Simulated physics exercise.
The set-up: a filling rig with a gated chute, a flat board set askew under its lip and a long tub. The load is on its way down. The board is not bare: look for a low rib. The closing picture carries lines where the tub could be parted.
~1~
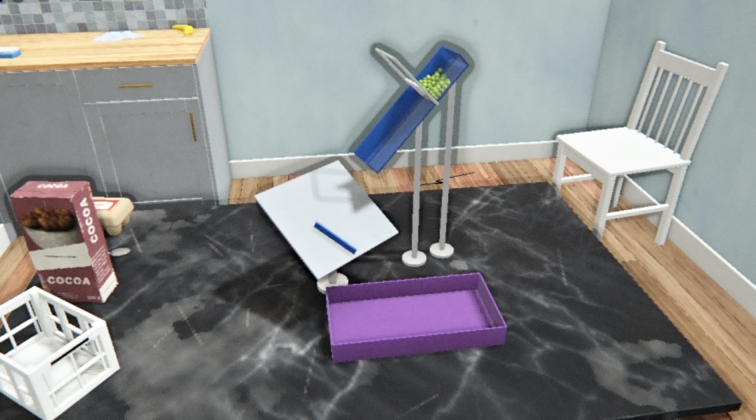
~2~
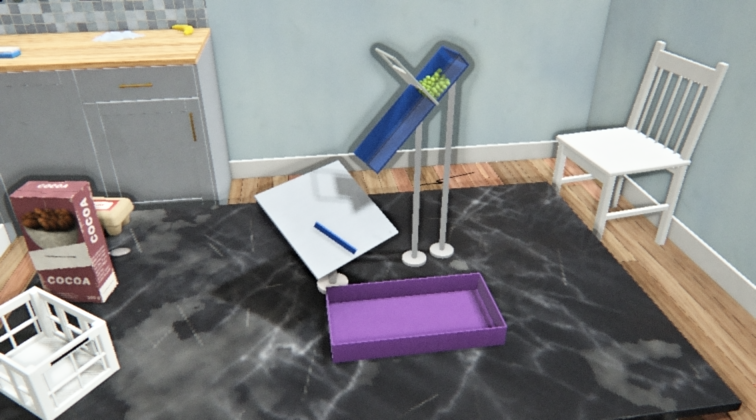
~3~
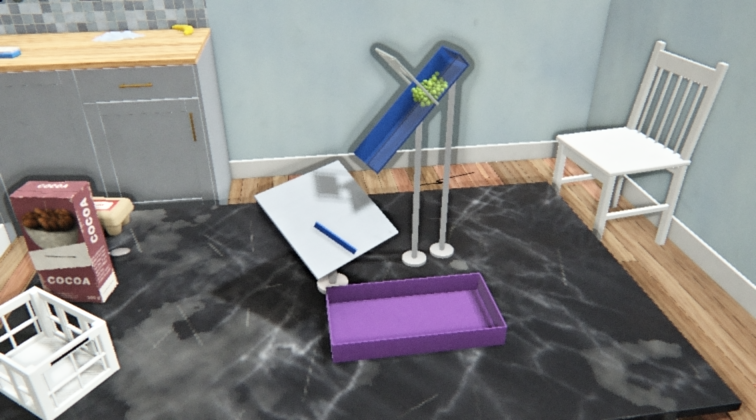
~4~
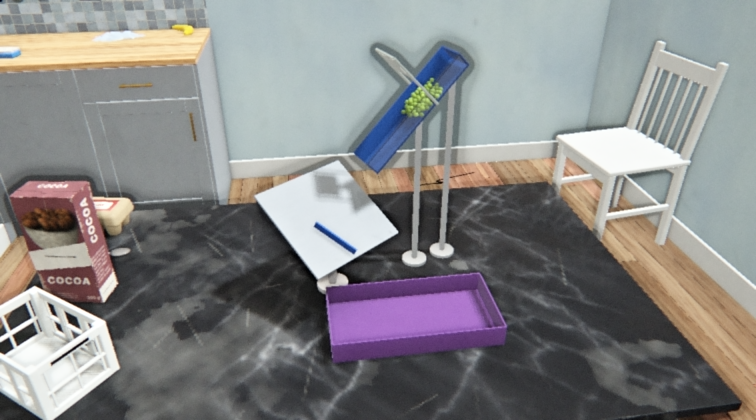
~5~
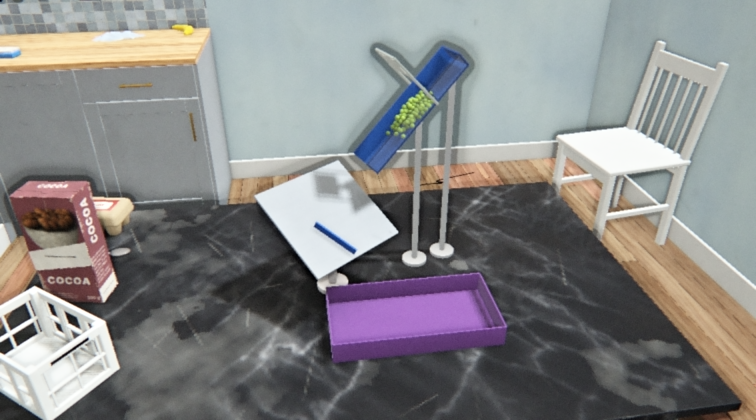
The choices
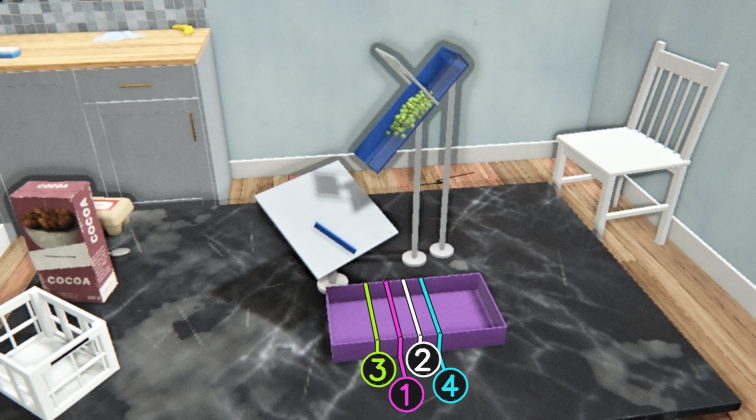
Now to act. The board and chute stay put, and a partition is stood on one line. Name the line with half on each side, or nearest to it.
The answer is line 1.
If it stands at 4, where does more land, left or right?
More lands on the left.
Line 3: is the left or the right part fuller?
The right side.
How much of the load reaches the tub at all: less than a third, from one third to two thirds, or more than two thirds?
More than two thirds.
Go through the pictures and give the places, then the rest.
The first frame shows load behind the gate near (430, 87), dried peas; lip of the chute near (371, 168), sloping fairly steeply.
The second frame shows middle of the board near (329, 215), tilted fairly steeply; middle of its low edge near (361, 254); of its high edge near (299, 177).
The third frame shows front corners of the tub near (333, 345) and (506, 327), empty; front of the load near (423, 105).
The fourth frame shows middle of the load near (419, 99); its front near (403, 112), close to a quarter of the way to the lip; rib from (316, 222) to (357, 250).
The fifth frame shows middle of the load near (411, 112); its front near (388, 133), close to half of the way to the lip.
On the marked copy, line 1 crosses the front rim at (400, 338); line 2 crosses the front rim at (420, 336); line 3 crosses the front rim at (377, 340); line 4 crosses the front rim at (439, 334).
With 1, of what is caught, close to a third on the left of the divider, close to two thirds on the right.
With 2, of what is caught, the bulk on the left of the divider, a small share on the right.
With 3, of what is caught, none at all on the left of the divider, the whole lot on the right.
With 4, of what is caught, all but a few on the left of the divider, a small share on the right.
